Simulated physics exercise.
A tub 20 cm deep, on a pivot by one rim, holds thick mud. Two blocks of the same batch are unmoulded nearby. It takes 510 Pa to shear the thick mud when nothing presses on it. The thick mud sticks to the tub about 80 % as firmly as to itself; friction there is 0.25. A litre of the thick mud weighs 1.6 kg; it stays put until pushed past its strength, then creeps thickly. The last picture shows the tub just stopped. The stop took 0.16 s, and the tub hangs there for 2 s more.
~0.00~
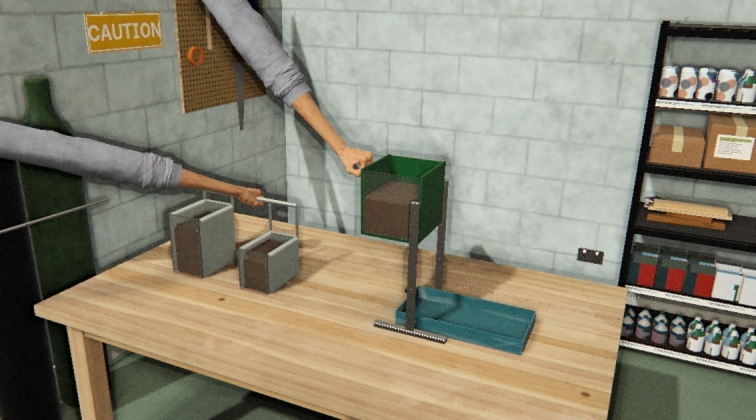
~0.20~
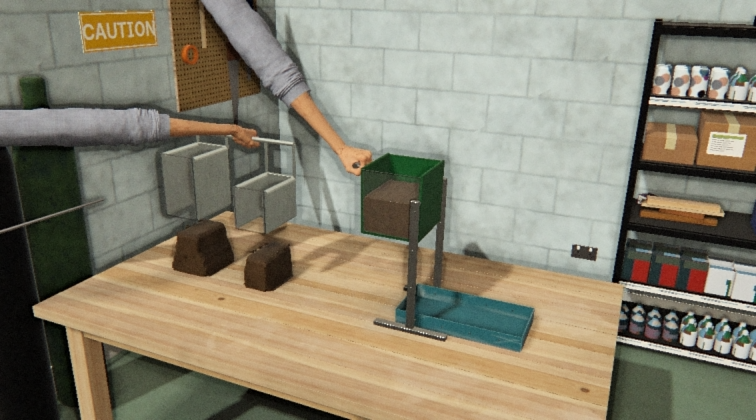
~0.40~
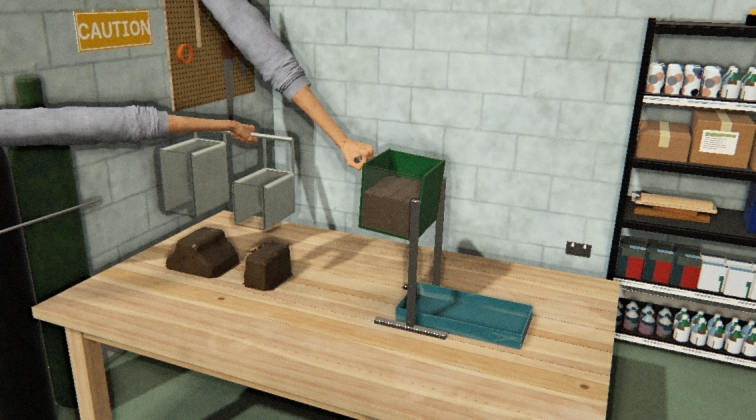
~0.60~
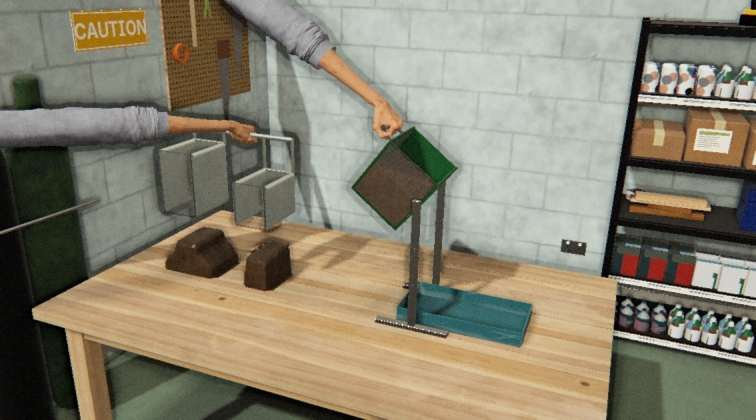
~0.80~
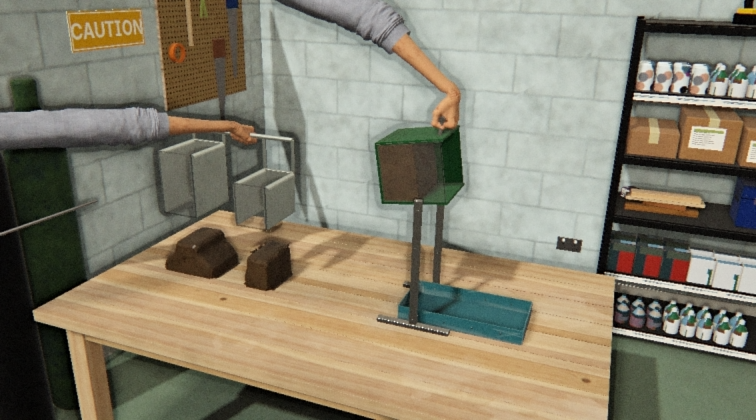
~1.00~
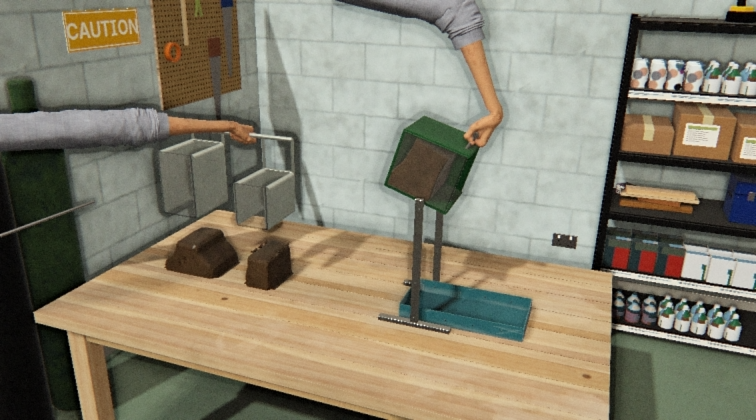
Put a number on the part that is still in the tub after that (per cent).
About 41 %.
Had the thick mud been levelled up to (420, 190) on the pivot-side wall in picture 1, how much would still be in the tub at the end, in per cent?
It would be near 25 %.
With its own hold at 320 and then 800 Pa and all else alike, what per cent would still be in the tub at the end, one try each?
In turn about 20 %, 60 %.
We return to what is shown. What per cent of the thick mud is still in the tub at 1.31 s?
Some 45 per cent.
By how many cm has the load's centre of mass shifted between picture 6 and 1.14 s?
About 7 cm.
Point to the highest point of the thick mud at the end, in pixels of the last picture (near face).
Near (421, 182).
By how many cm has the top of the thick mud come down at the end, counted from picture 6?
Roughly 12 cm.
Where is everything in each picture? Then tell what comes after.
In the first picture, handle-side rim at (363, 170), tilt 0 degrees; highest point of the thick mud at (371, 198); test blocks 19 cm, 12 cm high (left to right).
In the second picture, handle-side rim at (363, 169), tilt 0 degrees; highest point of the thick mud at (371, 197); test blocks 16 cm, 12 cm high (left to right).
In the third picture, handle-side rim at (366, 165), tilt 4 degrees; highest point of the thick mud at (367, 193); test blocks 13 cm, 12 cm high (left to right).
In the fourth picture, handle-side rim at (392, 142), tilt 38 degrees; highest point of the thick mud at (377, 165); test blocks 13 cm, 12 cm high (left to right).
In the fifth picture, handle-side rim at (441, 142), tilt 82 degrees; highest point of the thick mud at (409, 145); test blocks 13 cm, 12 cm high (left to right).
In the sixth picture, handle-side rim at (468, 159), tilt 108 degrees; highest point of the thick mud at (418, 141); test blocks 13 cm, 12 cm high (left to right).
By 1.14 s, the tub is at 108 degrees and holds 88 %.
By 1.31 s, the tub is at 108 degrees and holds 46 %.
By 1.48 s, the tub is at 108 degrees and holds 42 %.
By 1.65 s, the tub is at 108 degrees and holds 42 %.
By 3.00 s, at the end, the tub is at 108 degrees and holds 41 %.
